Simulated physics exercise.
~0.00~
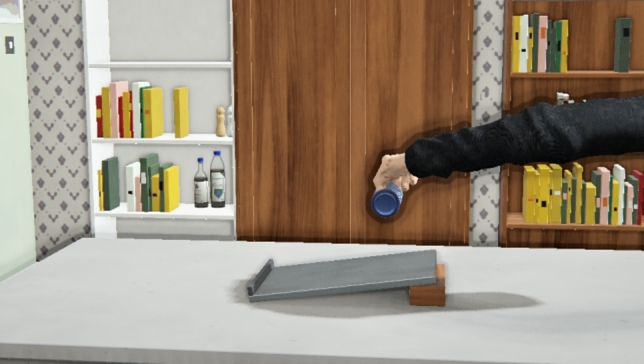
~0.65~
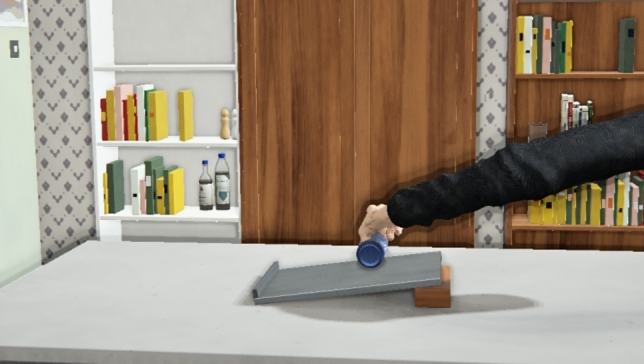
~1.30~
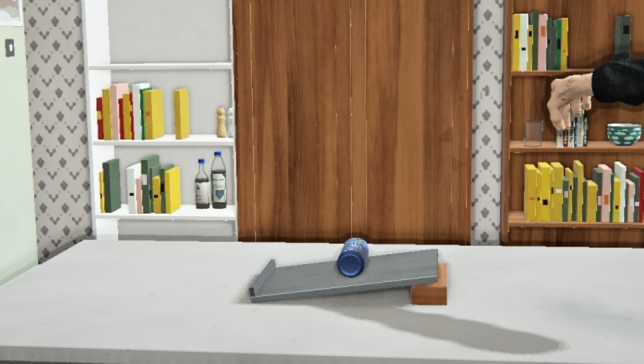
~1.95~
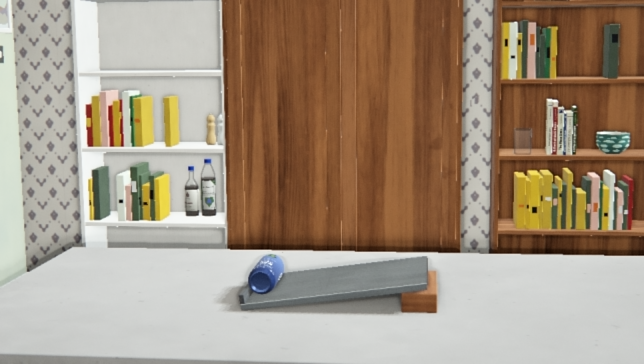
A grey board with a raised lip at its left end slopes down to the left on a white table, its right end propped on a reddish-brown block. The slightly swaying view faces a wooden panel between bookshelves, white on the left and brown on the right. A dark-sleeved arm reaches in from the right, holding a blue can, and lowers it on its side onto the board. The hand lets go and draws back to the right. The can rolls down the slope to the left, ending near the board's lower, lipped end.
